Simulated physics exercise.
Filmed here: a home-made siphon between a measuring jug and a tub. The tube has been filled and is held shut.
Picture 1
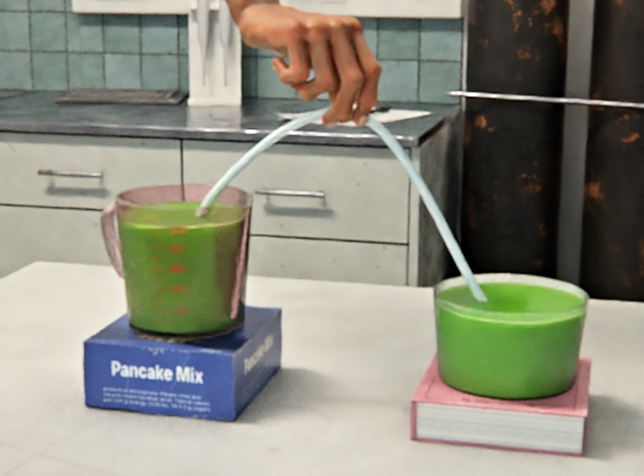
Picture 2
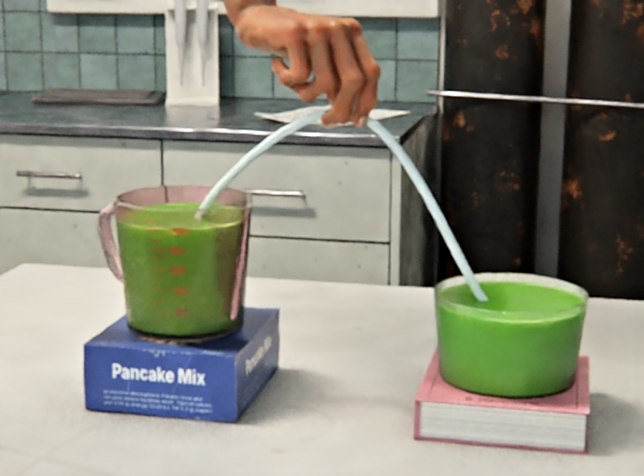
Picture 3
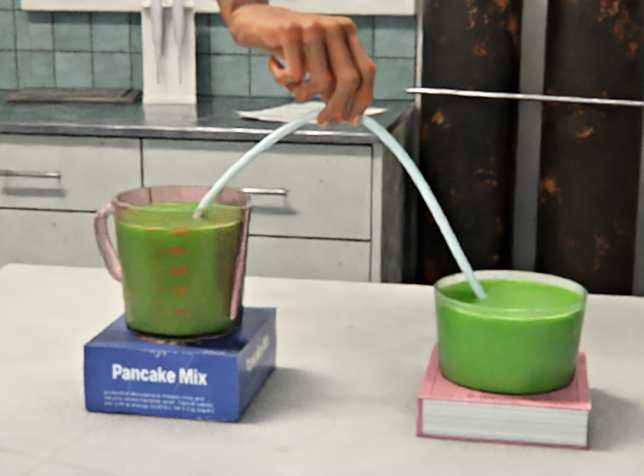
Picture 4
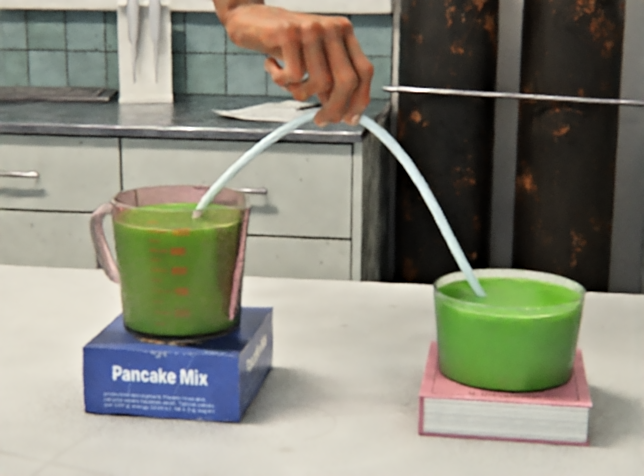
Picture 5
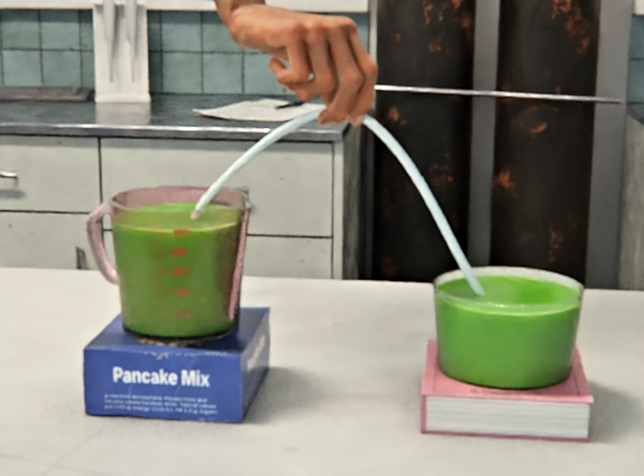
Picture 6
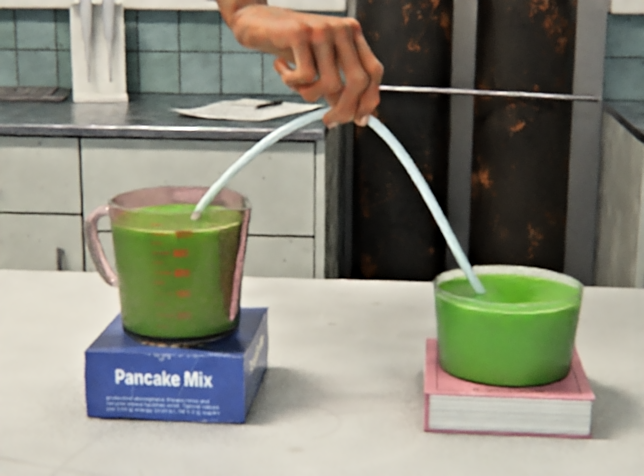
The footage shows a hand pinching a pale tube between a measuring jug of green liquid on a blue pancake mix box and a green-filled tub on a book, all nearly still while the background shifts steadily left.
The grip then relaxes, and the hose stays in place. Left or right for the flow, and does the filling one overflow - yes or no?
It flows: Right; one that fills: Yes.
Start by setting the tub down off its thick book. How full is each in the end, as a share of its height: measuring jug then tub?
10 and 100 %.
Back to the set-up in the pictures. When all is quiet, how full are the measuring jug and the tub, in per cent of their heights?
In order, 40 percent then 100 percent.
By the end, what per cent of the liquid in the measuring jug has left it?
Some 60 per cent of the contents.
Next, the measuring jug is about two thirds full; the tub is full to the brim; the lower one has run over.
After that, the measuring jug is about half full; the tub is full to the brim; the lower one has run over.
Finally, the measuring jug is about a third full; the tub is full to the brim; the lower one has run over; the two surfaces are level.
